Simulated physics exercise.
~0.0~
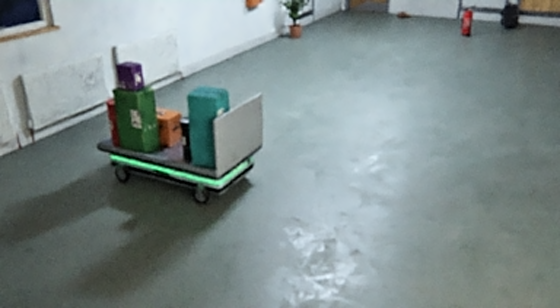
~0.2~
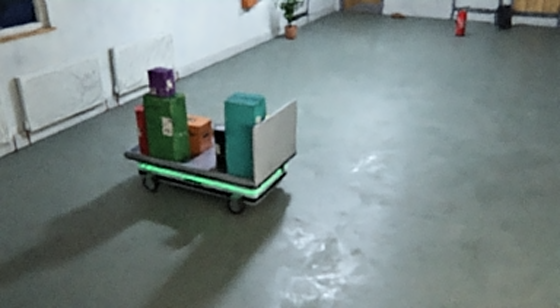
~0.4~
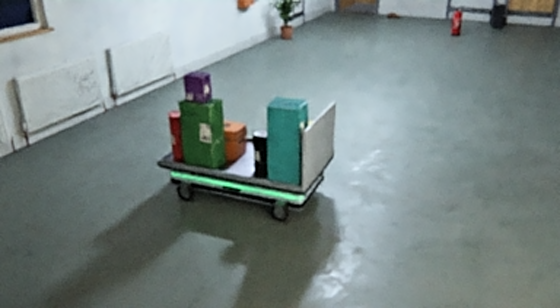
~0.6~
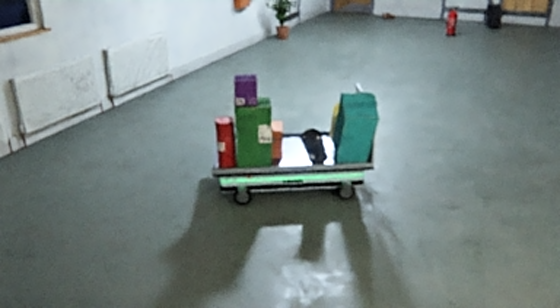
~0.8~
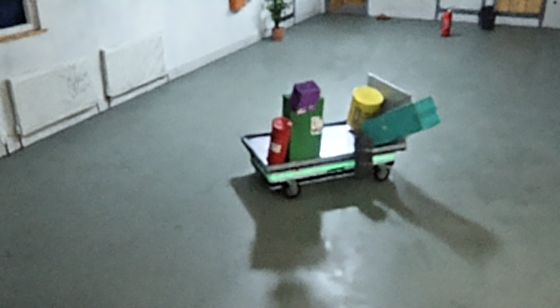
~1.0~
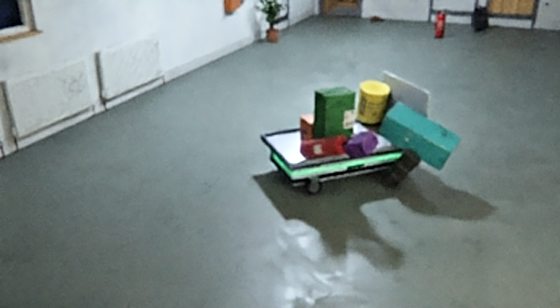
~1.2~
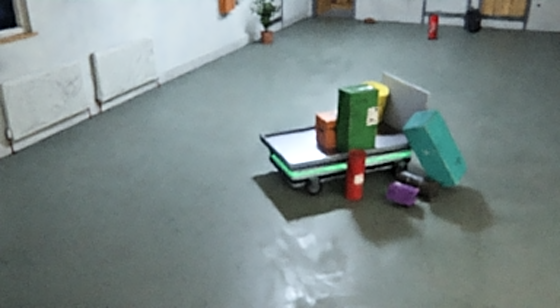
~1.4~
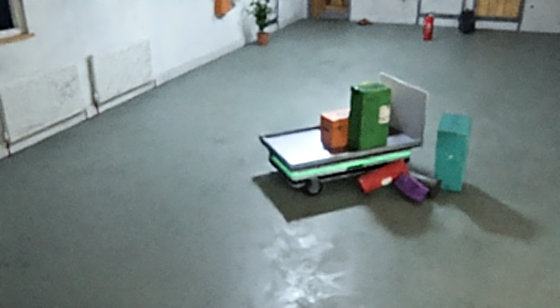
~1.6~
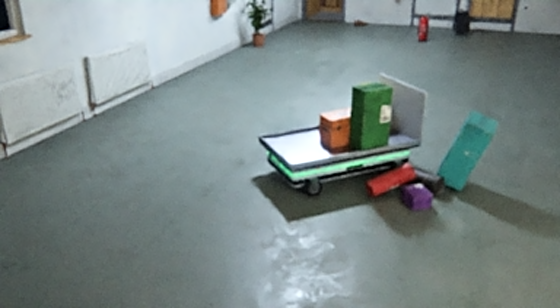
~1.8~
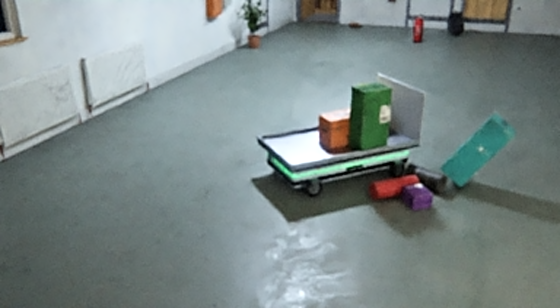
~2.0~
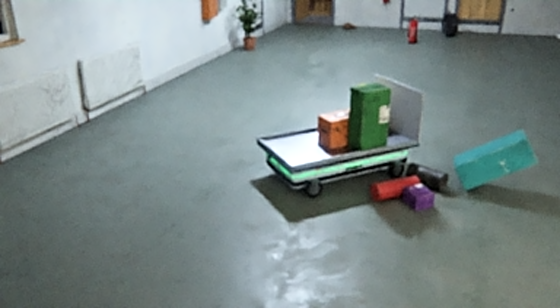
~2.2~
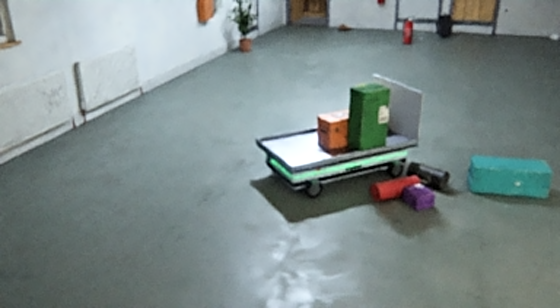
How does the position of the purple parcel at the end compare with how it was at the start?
At the start the purple parcel stands upright among the load on the cart. By the end it lies on its side on the floor beside the cart.
